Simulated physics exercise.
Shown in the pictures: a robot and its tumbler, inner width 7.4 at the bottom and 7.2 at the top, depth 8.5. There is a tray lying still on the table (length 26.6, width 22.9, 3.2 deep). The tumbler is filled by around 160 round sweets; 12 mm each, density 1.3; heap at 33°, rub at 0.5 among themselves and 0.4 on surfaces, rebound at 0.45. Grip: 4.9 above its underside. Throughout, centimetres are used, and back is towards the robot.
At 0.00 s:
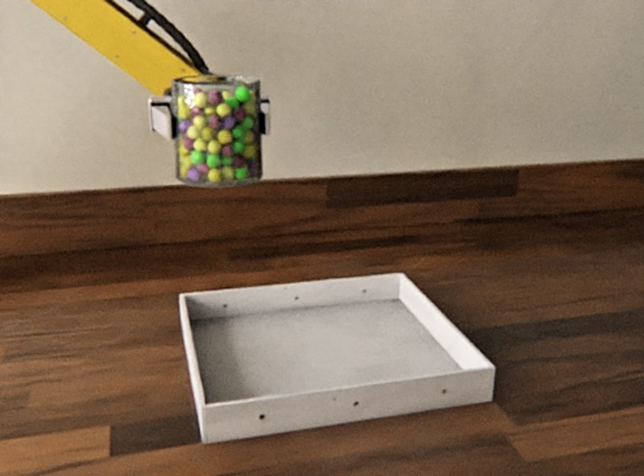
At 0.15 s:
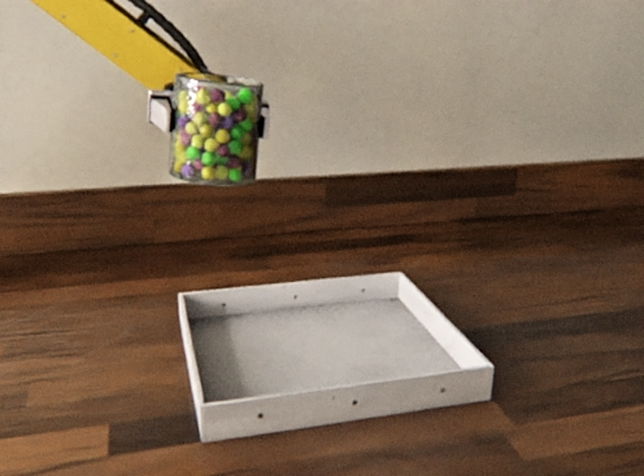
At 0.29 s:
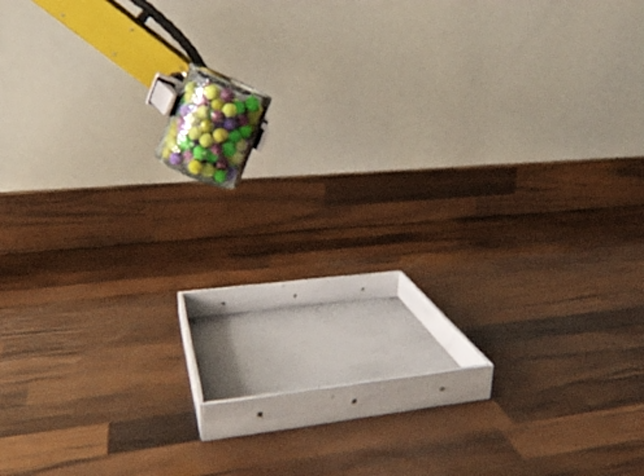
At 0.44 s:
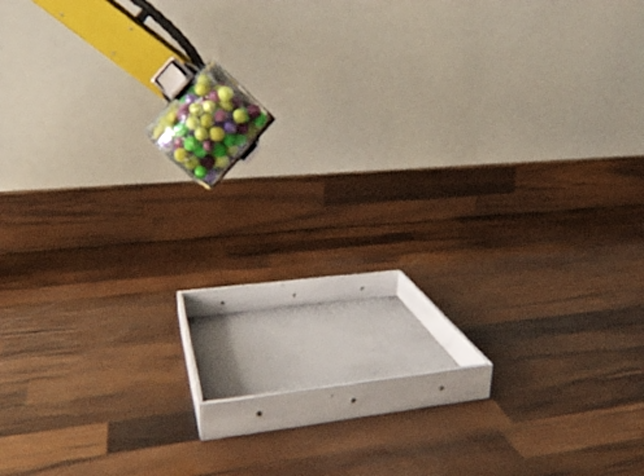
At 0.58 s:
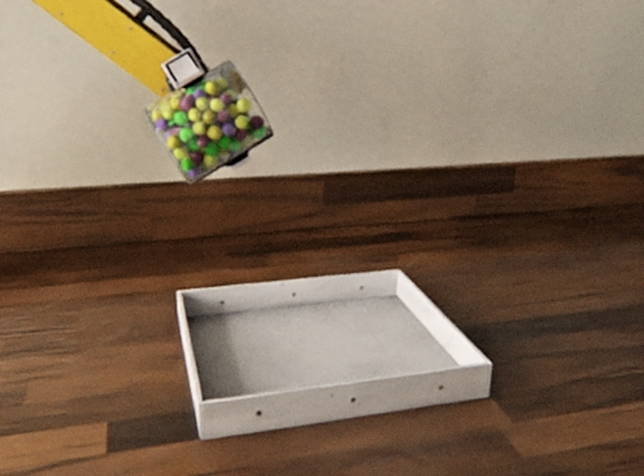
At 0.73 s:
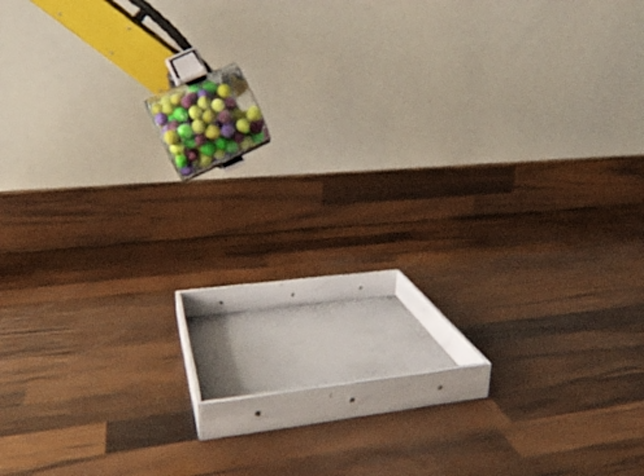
A clear tumbler of yellow, green and purple round sweets, held by a yellow robot arm above a pale, empty tray on a wooden surface, starts upright and steadily tilts well over onto its side while the tray stays still.
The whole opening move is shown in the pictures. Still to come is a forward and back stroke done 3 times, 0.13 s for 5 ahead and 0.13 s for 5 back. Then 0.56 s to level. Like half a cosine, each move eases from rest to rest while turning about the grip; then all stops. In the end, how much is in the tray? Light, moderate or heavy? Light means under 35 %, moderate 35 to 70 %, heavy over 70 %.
Moderate.
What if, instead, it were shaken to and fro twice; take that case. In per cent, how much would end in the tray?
About 45 %.
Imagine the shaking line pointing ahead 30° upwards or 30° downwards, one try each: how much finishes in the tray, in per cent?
Estimates, in order: 70 % then 25 %.
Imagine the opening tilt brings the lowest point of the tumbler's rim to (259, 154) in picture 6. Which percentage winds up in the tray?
Somewhere around 90 %.
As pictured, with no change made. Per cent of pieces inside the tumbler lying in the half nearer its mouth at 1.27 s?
Around 45 per cent of it.
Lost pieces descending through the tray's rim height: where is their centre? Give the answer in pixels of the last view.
Their middle lies around (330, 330).
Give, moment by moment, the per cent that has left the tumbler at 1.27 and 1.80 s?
I'd put it near 40 percent first and near 55 percent later.
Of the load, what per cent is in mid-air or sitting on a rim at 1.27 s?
It amounts to roughly 15 in a hundred.
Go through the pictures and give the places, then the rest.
The first picture shows tumbler middle at (218, 131), level; upper third of the load around (216, 112), from x 185 to 255, top at y 95; 162 in the tumbler.
The second picture shows tumbler middle at (216, 130), tilted 6° forward; upper third of the load around (216, 111), from x 180 to 250, top at y 95.
The third picture shows tumbler middle at (213, 128), tilted 23° forward; upper third of the load around (211, 111), from x 170 to 255, top at y 90.
The fourth picture shows tumbler middle at (210, 126), tilted 45° forward; upper third of the load around (208, 110), from x 160 to 260, top at y 85.
The fifth picture shows tumbler middle at (208, 124), tilted 62° forward; upper third of the load around (202, 106), from x 160 to 255, top at y 85.
The sixth picture shows tumbler middle at (207, 123), tilted 68° forward; upper third of the load around (198, 106), from x 160 to 260, top at y 90; 162 in the tumbler.
By 1.27 s, tilted 68° forward, highest piece 26 above the table; 95 in the tumbler, 43 in the tray, 24 in flight or on a rim.
By 1.80 s, tilted 32° forward, highest piece 27 above the table; 88 in the tray, 74 in the tumbler.
By 2.27 s, level, highest piece 27 above the table; 88 in the tray, 74 in the tumbler.
By 3.32 s, level, highest piece 27 above the table; 88 in the tray, 74 in the tumbler.
Final count, 88 in the tray, 74 in the tumbler. That is 54 % in the tray.
